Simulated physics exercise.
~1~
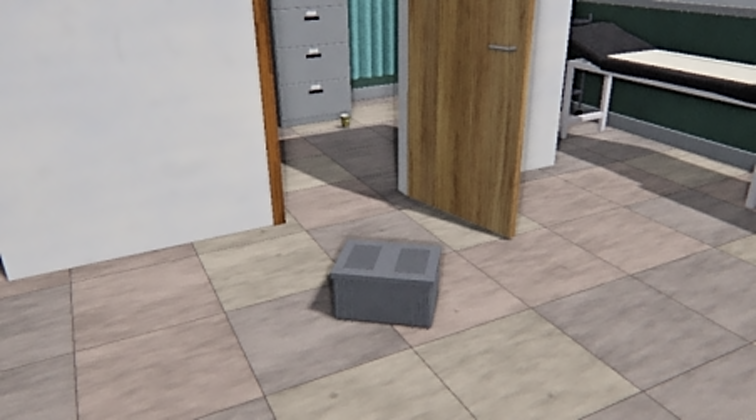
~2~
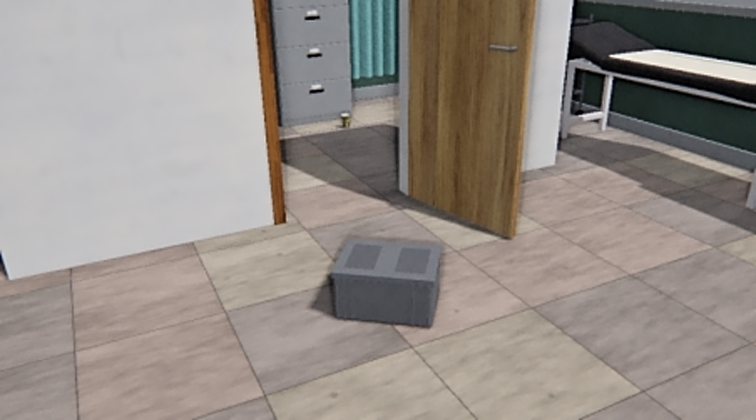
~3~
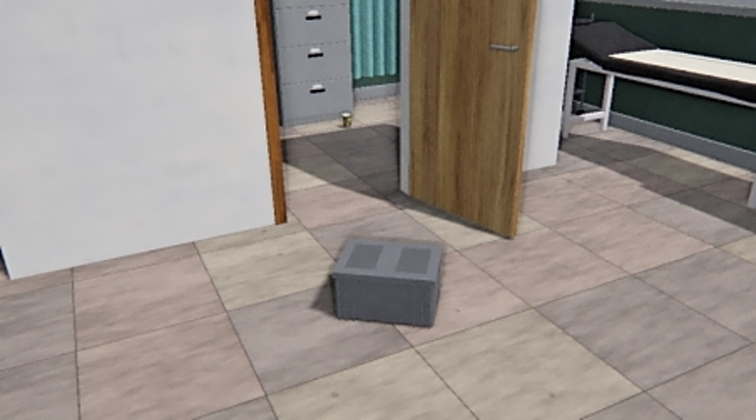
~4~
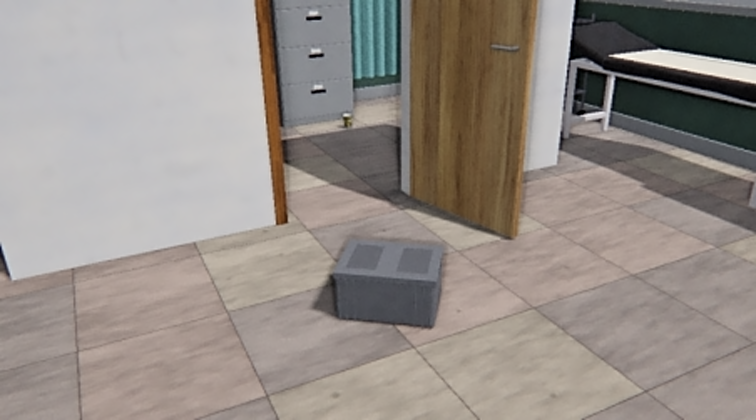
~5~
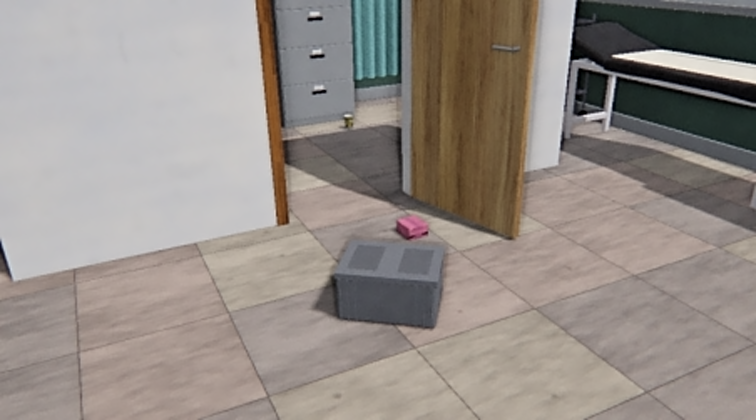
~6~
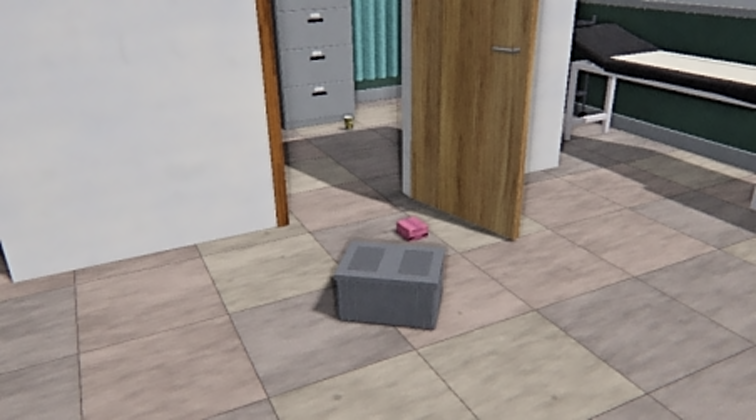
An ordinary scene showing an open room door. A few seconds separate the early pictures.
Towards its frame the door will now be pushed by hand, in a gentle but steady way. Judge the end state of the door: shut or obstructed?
Likely result: Gap gone.
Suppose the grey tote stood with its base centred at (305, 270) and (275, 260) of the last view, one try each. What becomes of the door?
Well, on the first go it makes it all the way, and on the second it makes it all the way.
Then, 1.00 s past the last view, door at 65°; pink box displaced a little near (403, 229).
Then, 1.40 s past the last view, door at 37°; pink box displaced well along near (362, 224).
Then, 1.80 s past the last view, door at 6°; pink box displaced well along near (326, 211).
Finally, door at 0°; moved from the start, pink box; grey tote still in place. Final places as the last picture's camera would see them, pink box near (316, 202).
